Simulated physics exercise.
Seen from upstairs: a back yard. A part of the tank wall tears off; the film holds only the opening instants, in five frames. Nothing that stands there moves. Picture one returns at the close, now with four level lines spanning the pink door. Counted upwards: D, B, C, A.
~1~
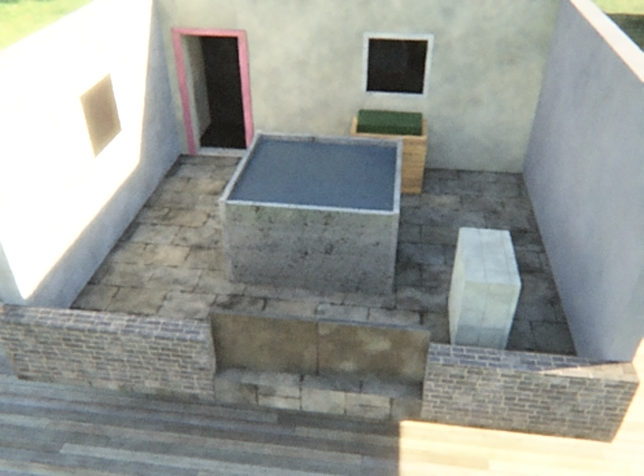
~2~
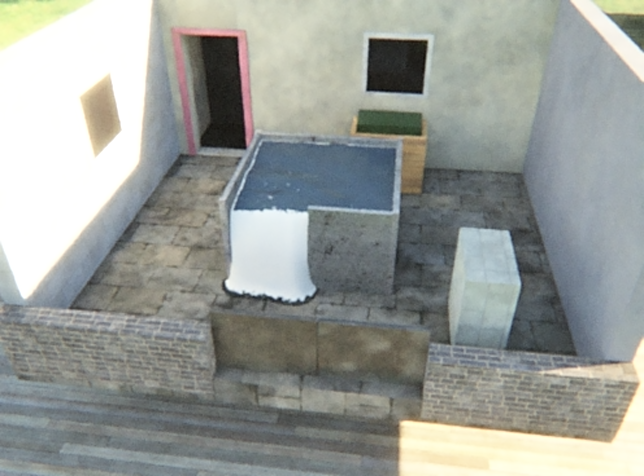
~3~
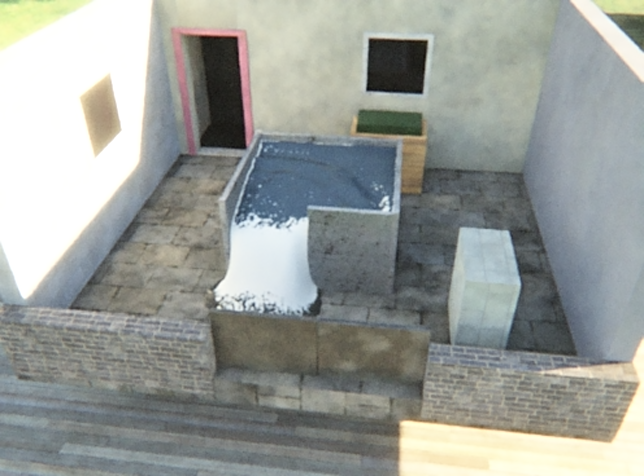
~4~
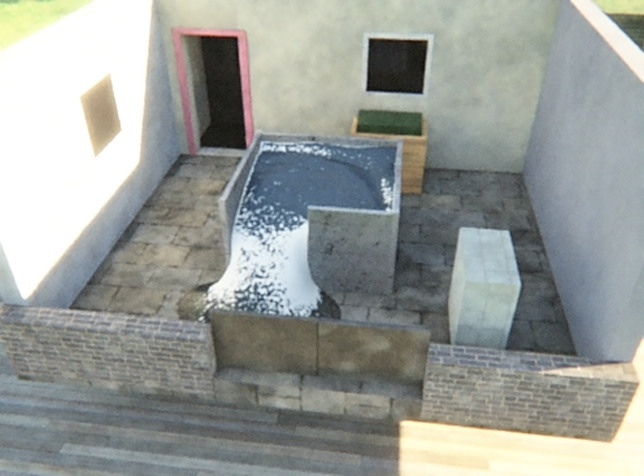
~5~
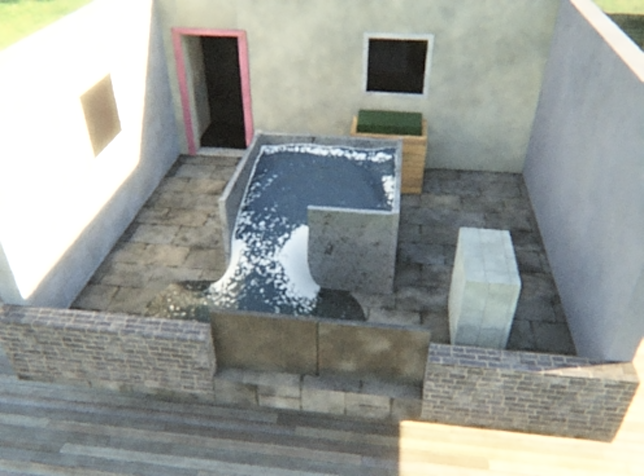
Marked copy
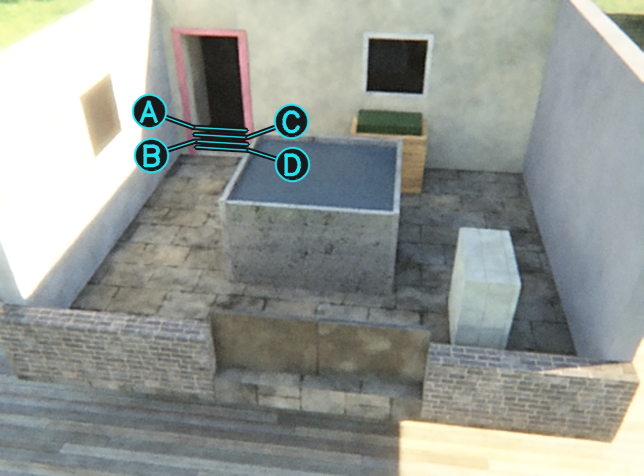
At first, a square grey tank of still water stands in a walled back yard with a pink-framed doorway. Then the left part of its front side opens and white, foaming water pours down onto the paving, reaches the low shut gate and spreads sideways, mostly left, along the front wall.
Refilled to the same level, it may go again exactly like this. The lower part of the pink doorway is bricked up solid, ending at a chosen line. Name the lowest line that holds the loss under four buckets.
I would pick mark B.
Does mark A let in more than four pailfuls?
No, not at all.
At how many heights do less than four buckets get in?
Three of the four.
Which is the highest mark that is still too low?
The answer is D.
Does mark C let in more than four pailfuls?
No, that is safe.
On the marked copy, A at (219, 128); B at (221, 142); C at (220, 136); D at (221, 148); from the bottom up D, B, C, A.
For mark A, nothing gets over.
For mark B, a bucket or two gets in.
For mark C, nothing gets over.
For mark D, some 20 bucketfuls get in.
